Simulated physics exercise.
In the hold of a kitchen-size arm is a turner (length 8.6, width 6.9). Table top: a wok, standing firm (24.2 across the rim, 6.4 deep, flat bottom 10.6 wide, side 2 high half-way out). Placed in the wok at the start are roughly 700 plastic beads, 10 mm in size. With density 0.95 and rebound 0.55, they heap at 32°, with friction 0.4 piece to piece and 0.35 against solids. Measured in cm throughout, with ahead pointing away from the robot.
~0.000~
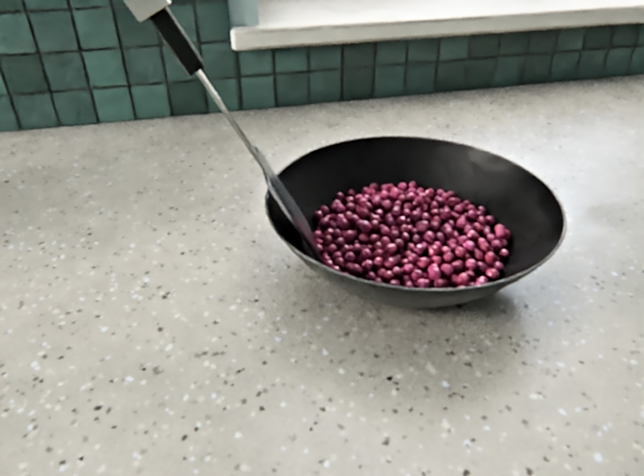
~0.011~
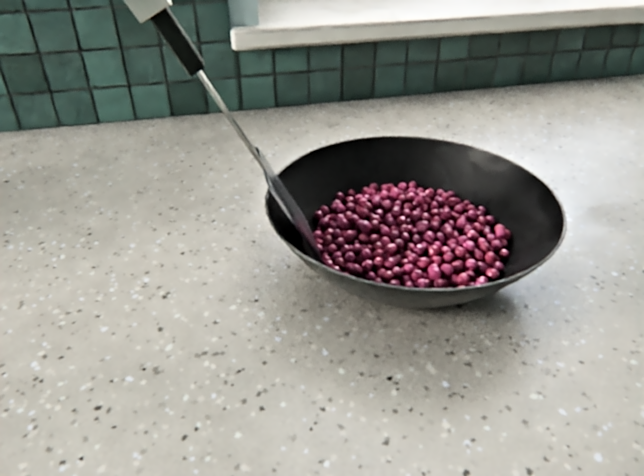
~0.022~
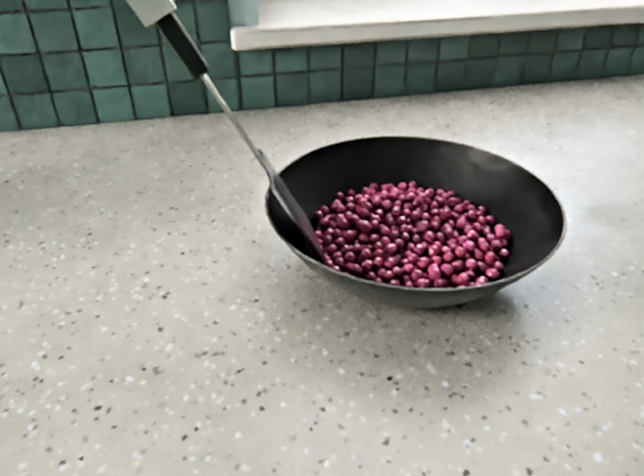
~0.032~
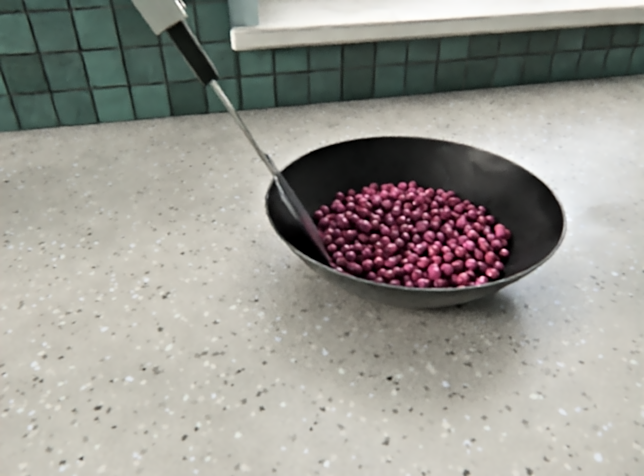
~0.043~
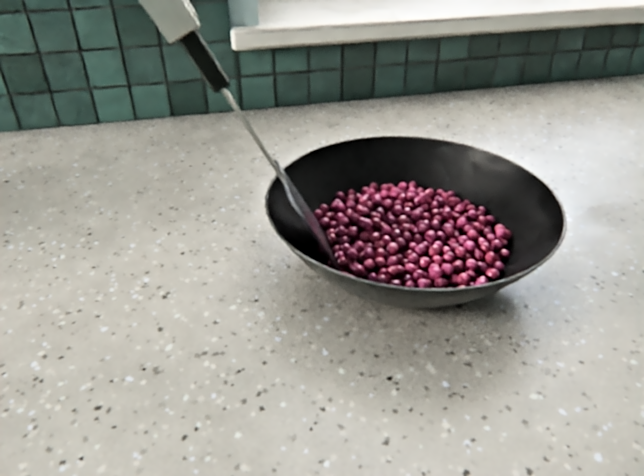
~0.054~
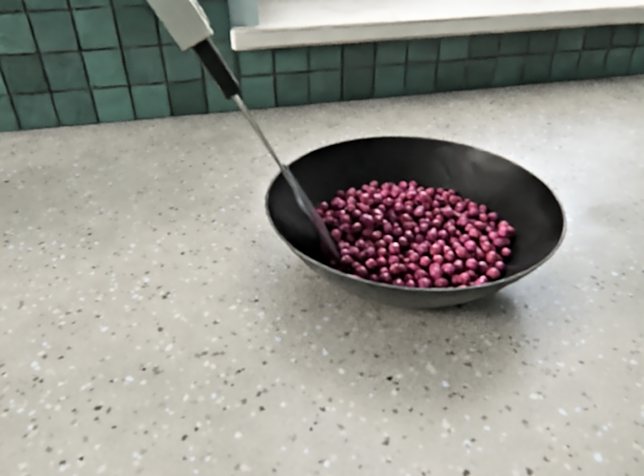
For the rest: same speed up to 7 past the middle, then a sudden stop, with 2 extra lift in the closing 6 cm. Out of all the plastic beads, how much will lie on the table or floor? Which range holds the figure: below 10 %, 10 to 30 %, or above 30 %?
The figure lies within 10 to 30 %.
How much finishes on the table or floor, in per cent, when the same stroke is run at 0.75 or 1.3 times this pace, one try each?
Roughly 10 percent for the first try, 25 percent for the second.
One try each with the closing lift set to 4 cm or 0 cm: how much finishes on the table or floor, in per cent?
Try one gives about 20 in a hundred, try two about 10 in a hundred.
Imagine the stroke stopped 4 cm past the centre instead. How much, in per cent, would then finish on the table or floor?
Result: Approx. 0 %.
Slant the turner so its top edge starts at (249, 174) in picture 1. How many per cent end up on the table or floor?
15 percent or thereabouts.
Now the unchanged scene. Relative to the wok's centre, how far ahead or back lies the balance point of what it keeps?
I'd put it at roughly 3.0 cm toward the front.
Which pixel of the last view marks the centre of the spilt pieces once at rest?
Around pixel (587, 223).
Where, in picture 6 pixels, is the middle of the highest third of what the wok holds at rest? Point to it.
About (491, 209).
After 0.13 s, sloping 63°, highest piece 6 above the table; 697 in the wok.
After 0.20 s, sloping 63°, highest piece 7 above the table; 697 in the wok.
After 0.43 s, sloping 63°, highest piece 7 above the table; 587 in the wok, 82 on the table or floor, 28 on the blade or in flight.
After 1.48 s, sloping 63°, highest piece 7 above the table; 586 in the wok, 111 on the table or floor.
At rest, 586 in the wok, 111 on the table or floor. That is 16 % on the table or floor.
